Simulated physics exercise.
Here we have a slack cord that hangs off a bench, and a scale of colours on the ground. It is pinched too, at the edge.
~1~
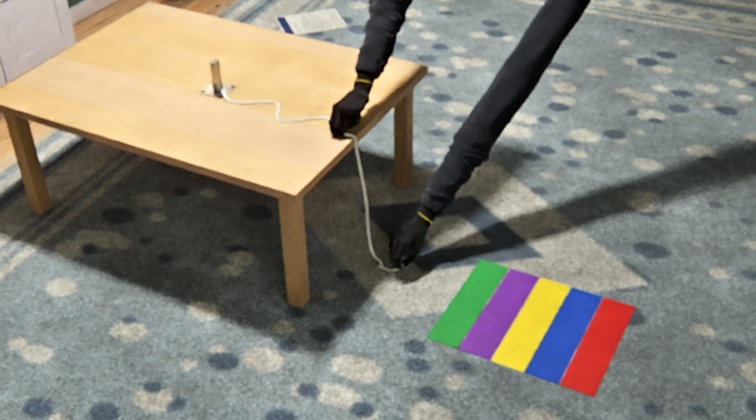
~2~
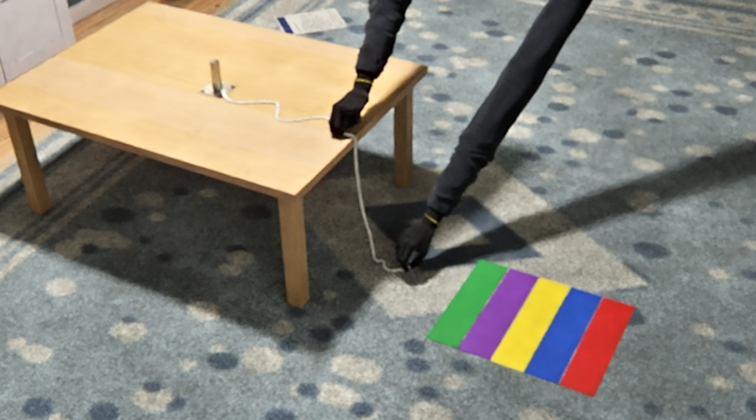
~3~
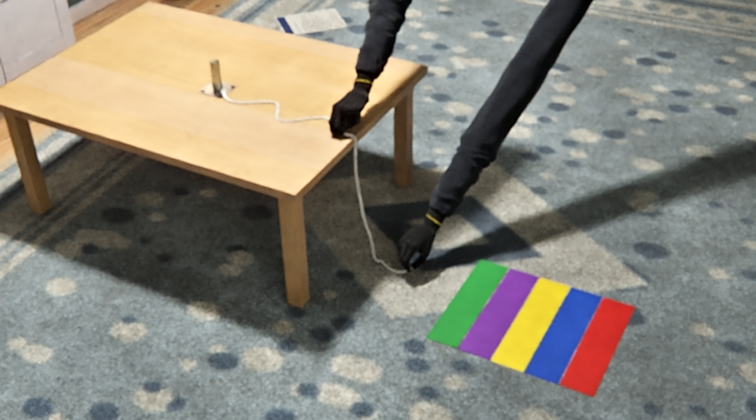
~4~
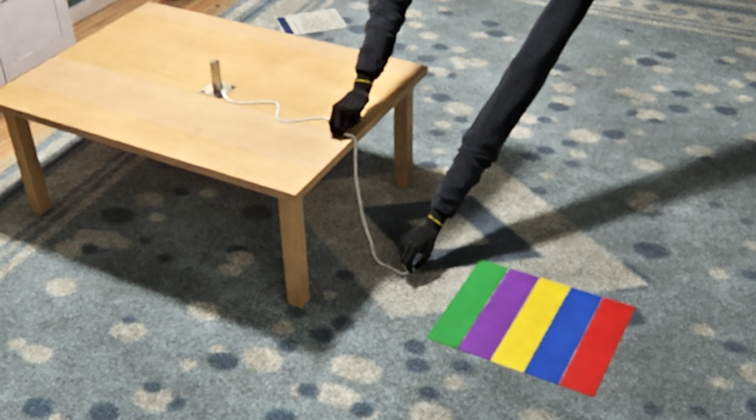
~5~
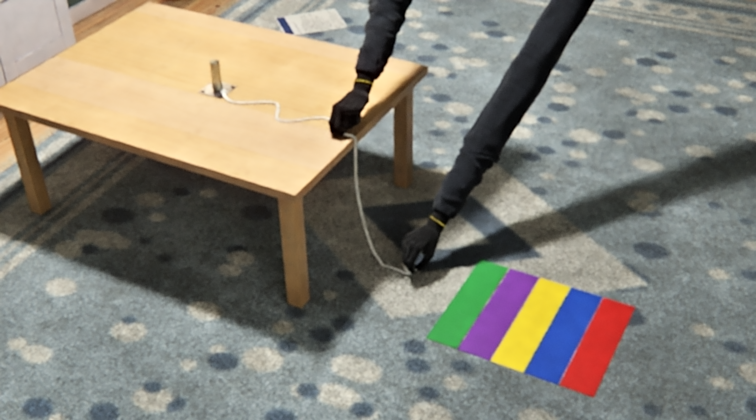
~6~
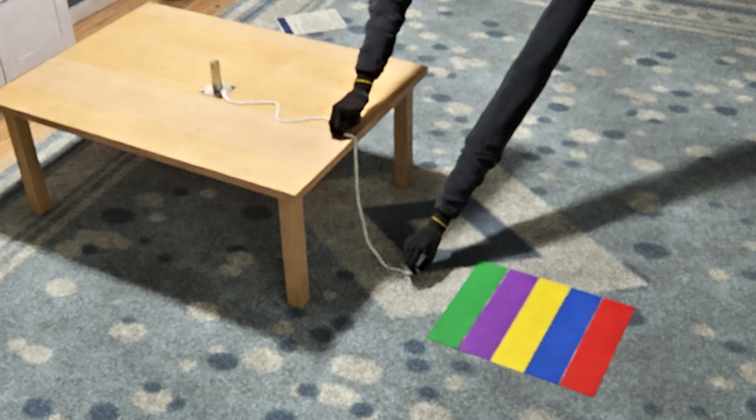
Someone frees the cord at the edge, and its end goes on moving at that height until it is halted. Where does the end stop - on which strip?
On the yellow strip.
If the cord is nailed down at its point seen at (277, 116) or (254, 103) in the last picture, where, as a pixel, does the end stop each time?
Per try (px): (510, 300), (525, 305).
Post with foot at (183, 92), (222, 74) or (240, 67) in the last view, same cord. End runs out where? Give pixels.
First close to (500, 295), next close to (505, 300), last close to (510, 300).
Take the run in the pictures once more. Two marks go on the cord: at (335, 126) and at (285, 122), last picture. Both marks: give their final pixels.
They end up at (360, 142) and (312, 121).
Early on, end near (470, 288); over green.
Midway, end near (510, 300); over purple.
At the end of the slack, end near (534, 308); over yellow. The yellow one.
